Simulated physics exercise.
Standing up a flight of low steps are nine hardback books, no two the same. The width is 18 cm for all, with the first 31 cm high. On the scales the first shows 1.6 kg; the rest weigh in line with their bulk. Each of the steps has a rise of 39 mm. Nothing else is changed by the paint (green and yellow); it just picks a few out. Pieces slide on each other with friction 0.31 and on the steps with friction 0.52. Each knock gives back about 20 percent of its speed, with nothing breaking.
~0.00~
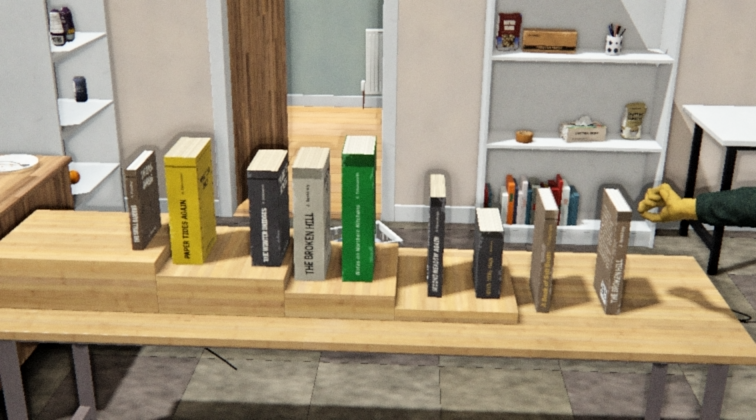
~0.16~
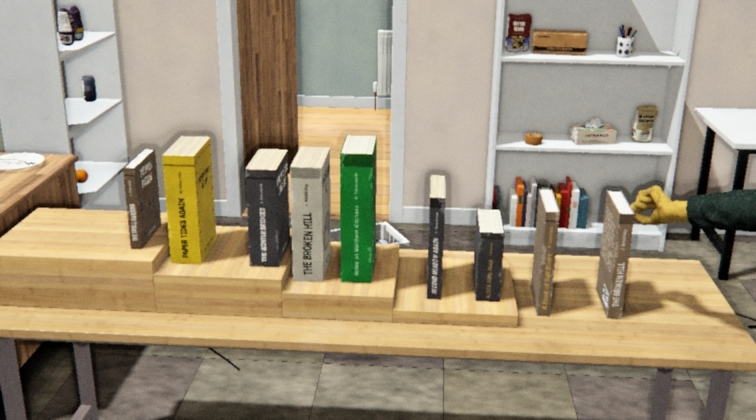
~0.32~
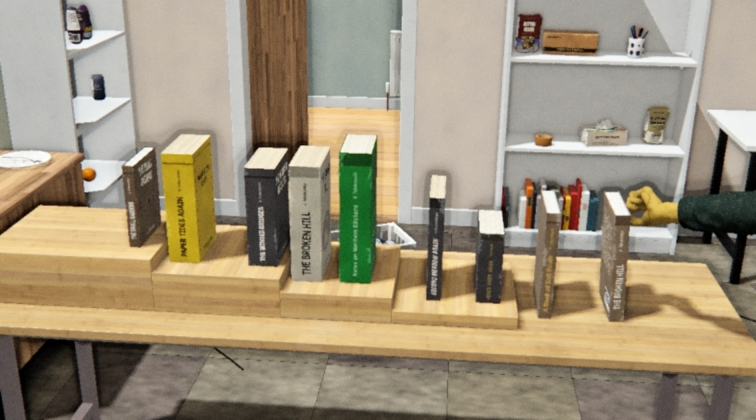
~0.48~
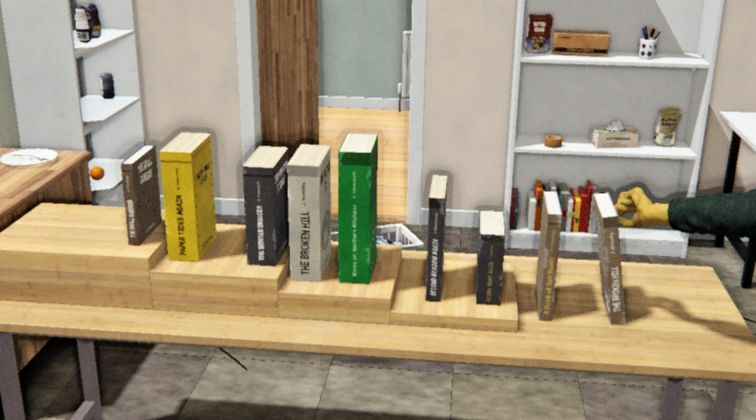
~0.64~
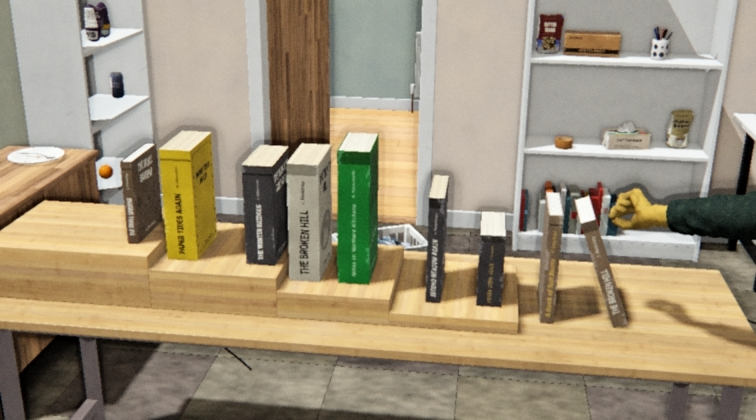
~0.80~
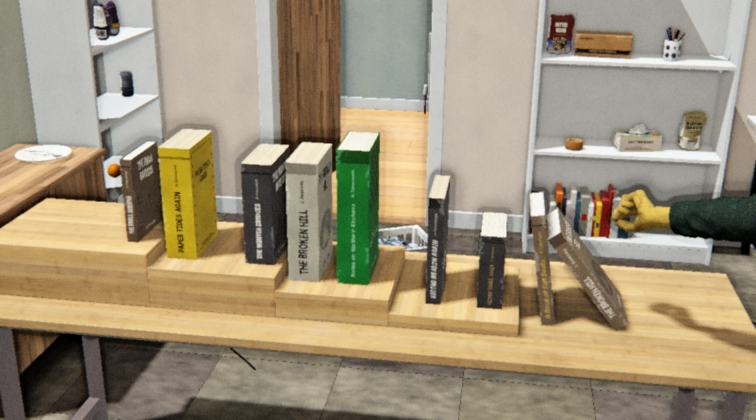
On a wooden table, a gloved hand pushes the rightmost book leftward, leaning it against its neighbor.
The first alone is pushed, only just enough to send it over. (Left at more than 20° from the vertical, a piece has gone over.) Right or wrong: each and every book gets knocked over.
Wrong, some stay up.
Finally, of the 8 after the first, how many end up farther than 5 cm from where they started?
Number shifted: 3.
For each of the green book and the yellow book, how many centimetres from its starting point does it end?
Net shift, middle to middle: Green 0 cm, yellow 0 cm.
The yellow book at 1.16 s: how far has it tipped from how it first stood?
Tilt from start: Approx. 0 degrees.
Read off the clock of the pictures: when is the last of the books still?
I'd put it around 1.5 seconds.
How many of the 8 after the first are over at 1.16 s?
At that moment the count is 3.
Around 0.96 s, 1 of the 8 other books over.
Around 1.16 s, 3 of the 8 other books over.
Finally (1.8 s), 3 of the 8 other books over; green book tipped 13°; yellow book unmoved. Five left standing. Seen by the last camera, middles, green book near (342, 204), yellow book near (190, 194).
